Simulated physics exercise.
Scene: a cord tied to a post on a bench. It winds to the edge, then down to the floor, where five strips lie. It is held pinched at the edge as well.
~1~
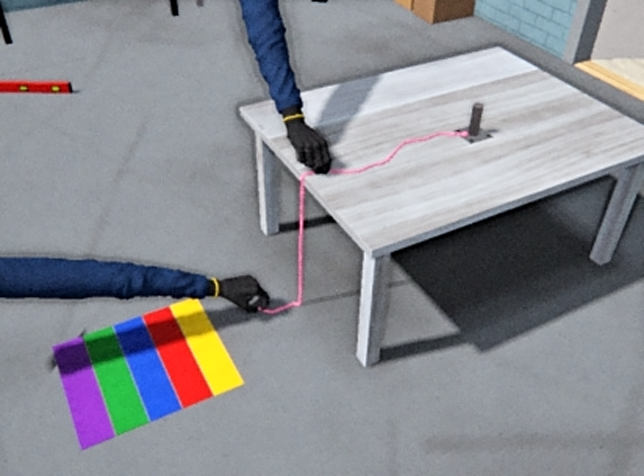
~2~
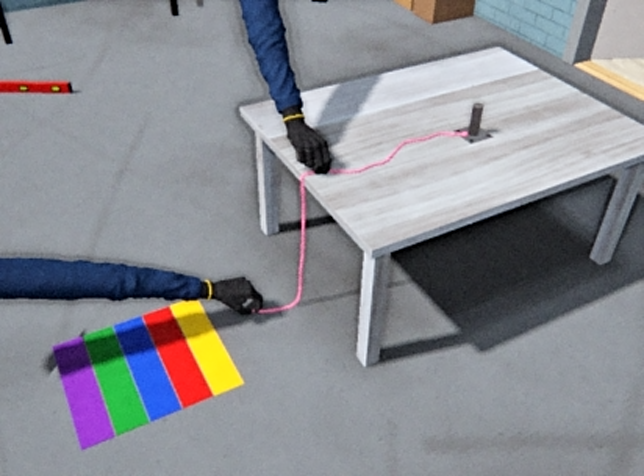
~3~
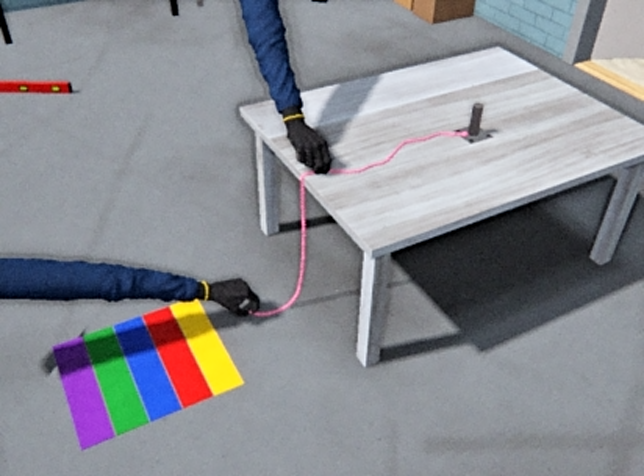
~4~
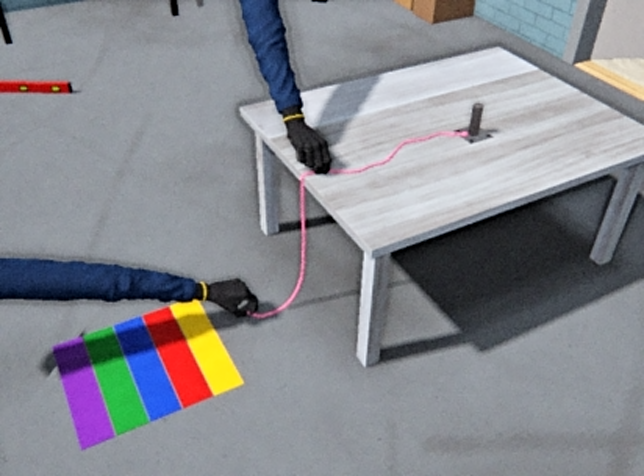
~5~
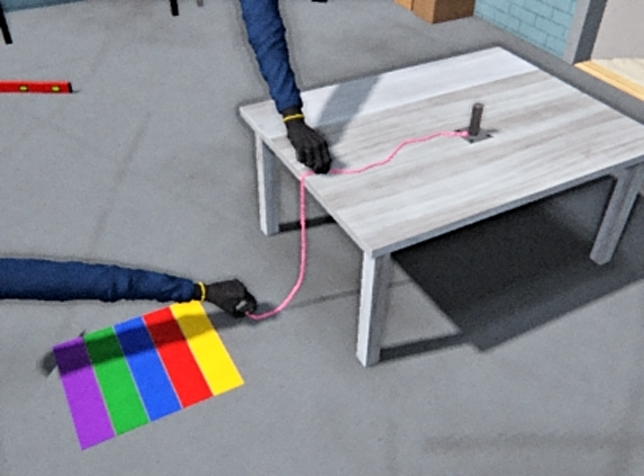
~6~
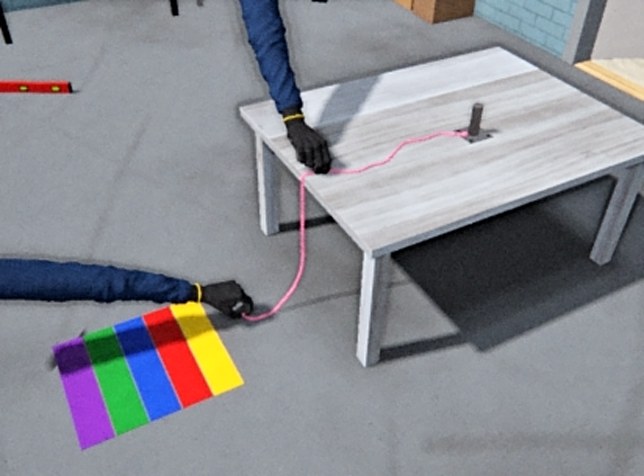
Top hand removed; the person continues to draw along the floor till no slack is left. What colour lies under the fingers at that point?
Blue.
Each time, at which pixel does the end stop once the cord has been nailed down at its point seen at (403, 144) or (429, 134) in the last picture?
About (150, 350) and (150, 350).
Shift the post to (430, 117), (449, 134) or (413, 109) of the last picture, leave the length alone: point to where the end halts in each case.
First (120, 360), then (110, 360), and last (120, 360).
Soon after, end near (194, 332); over yellow.
After that, end near (162, 344); over red.
At the stop, end near (142, 351); over blue. It gets as far as the blue strip.
